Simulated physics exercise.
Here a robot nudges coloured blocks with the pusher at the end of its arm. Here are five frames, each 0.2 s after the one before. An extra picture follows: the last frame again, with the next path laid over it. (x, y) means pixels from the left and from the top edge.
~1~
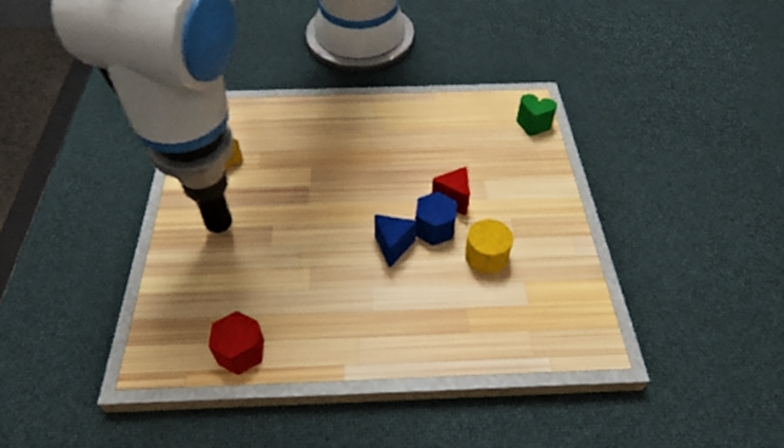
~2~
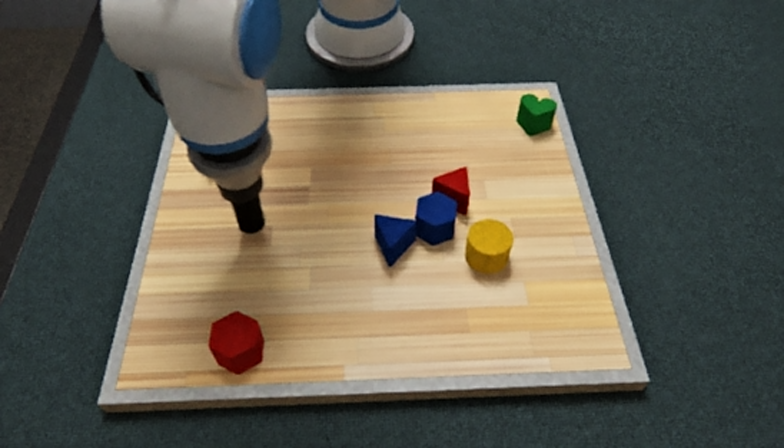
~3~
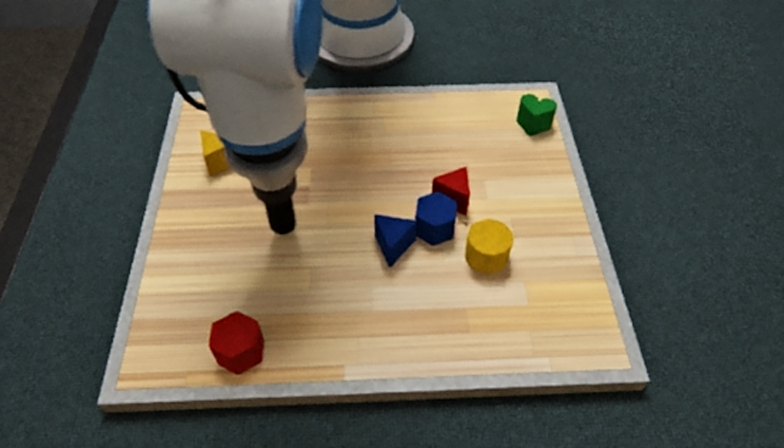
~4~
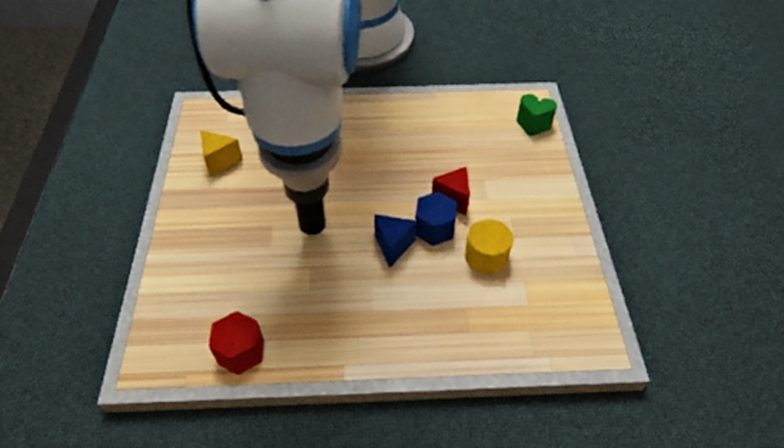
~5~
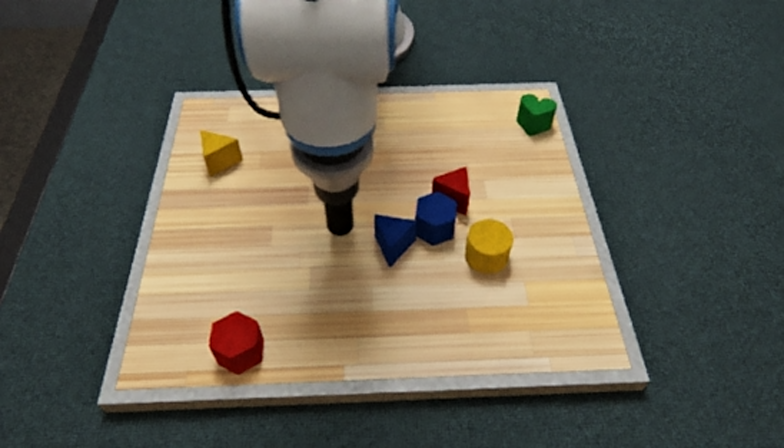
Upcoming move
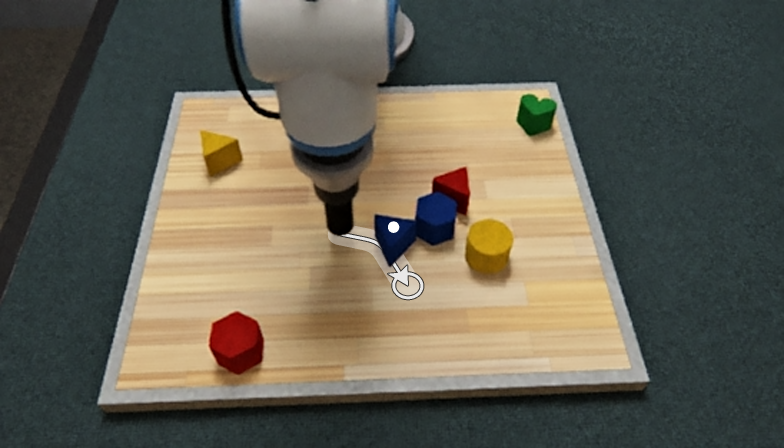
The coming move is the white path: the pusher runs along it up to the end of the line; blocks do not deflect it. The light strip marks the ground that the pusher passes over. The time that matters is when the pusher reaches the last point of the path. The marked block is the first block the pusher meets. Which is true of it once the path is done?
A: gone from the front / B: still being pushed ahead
The answer is A.
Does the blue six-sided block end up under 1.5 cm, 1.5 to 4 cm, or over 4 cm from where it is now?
Net shift: Below 1.5 cm.
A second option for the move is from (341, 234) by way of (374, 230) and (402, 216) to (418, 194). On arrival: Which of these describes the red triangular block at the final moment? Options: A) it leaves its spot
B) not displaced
My pick is B.
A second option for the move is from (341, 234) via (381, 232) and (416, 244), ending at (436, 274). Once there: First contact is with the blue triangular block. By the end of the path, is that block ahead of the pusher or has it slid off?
When the path is over, you would find the blue triangular block still in front of the pusher.
The line goes from (341, 234) by way of (372, 241) and (392, 261) to (408, 286); the dot is on the blue triangular block.
On the path given first. One third of the way, pusher at (373, 232); blue triangular block at (399, 227), turned 20° clockwise.
Two thirds of the way, pusher at (392, 253); blue triangular block at (418, 232).
At the end, pusher at (408, 277); blue triangular block at (421, 235); blue six-sided block unmoved.
